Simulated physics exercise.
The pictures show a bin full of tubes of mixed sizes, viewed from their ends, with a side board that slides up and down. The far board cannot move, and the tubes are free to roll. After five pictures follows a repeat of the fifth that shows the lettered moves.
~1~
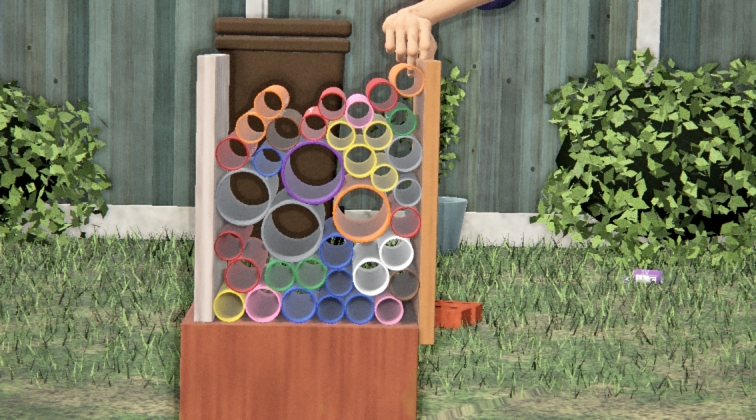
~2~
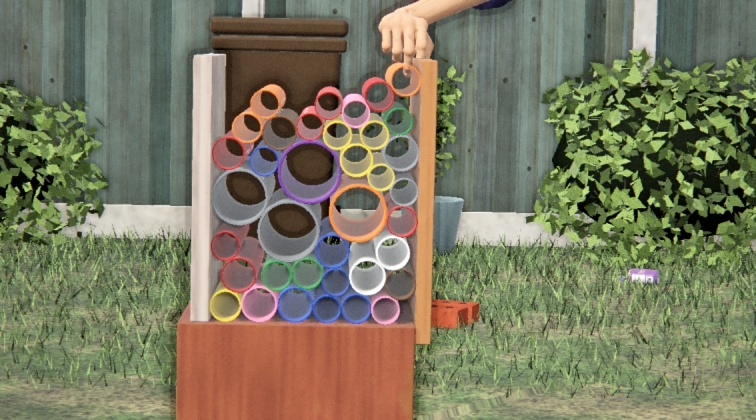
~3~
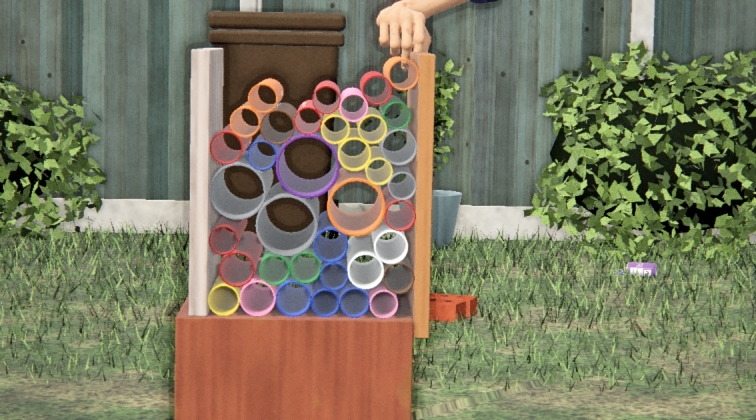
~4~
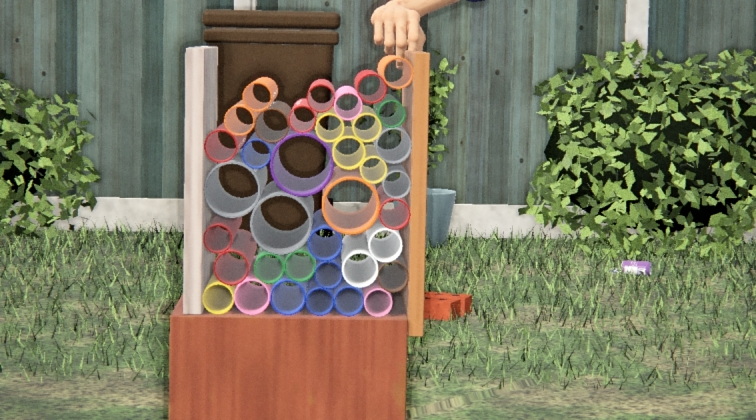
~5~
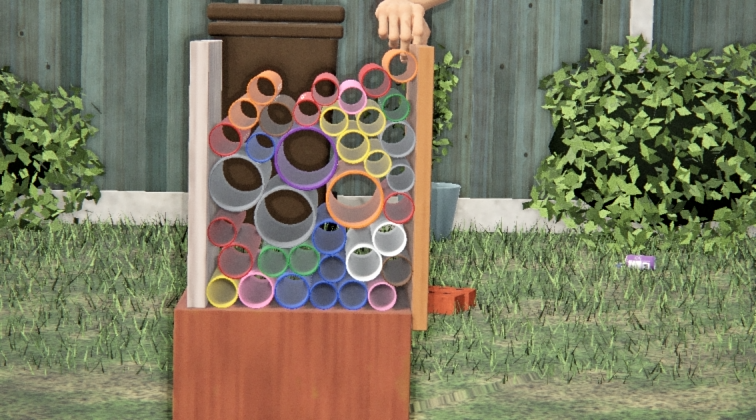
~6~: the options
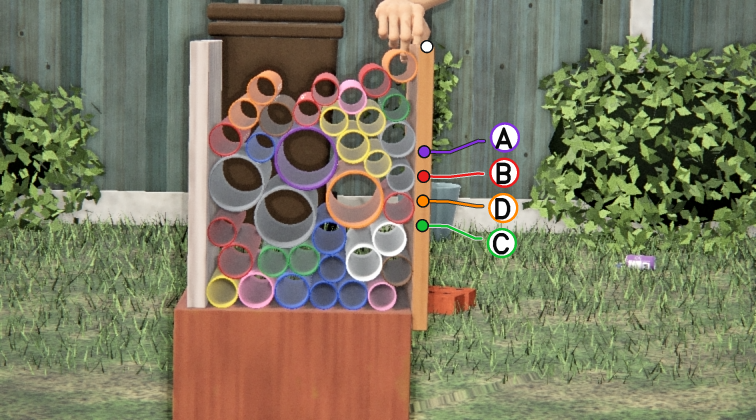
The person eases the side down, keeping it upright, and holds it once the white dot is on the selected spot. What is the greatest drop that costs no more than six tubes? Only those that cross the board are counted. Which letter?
Stop at B.
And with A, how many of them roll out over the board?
The count is three.
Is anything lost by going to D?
Yes.
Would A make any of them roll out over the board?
Yes.
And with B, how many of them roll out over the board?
With B, six.
On the copy, A at (424, 151); B at (424, 177); C at (422, 226); D at (423, 201); the white dot at (427, 47).
On B. First, top of the board (417, 105).
Then, top of the board (415, 171).
Finally, top of the board (415, 176), six out over the board.
By contrast, A three out over the board; C more than six out over the board; D more than six out over the board.
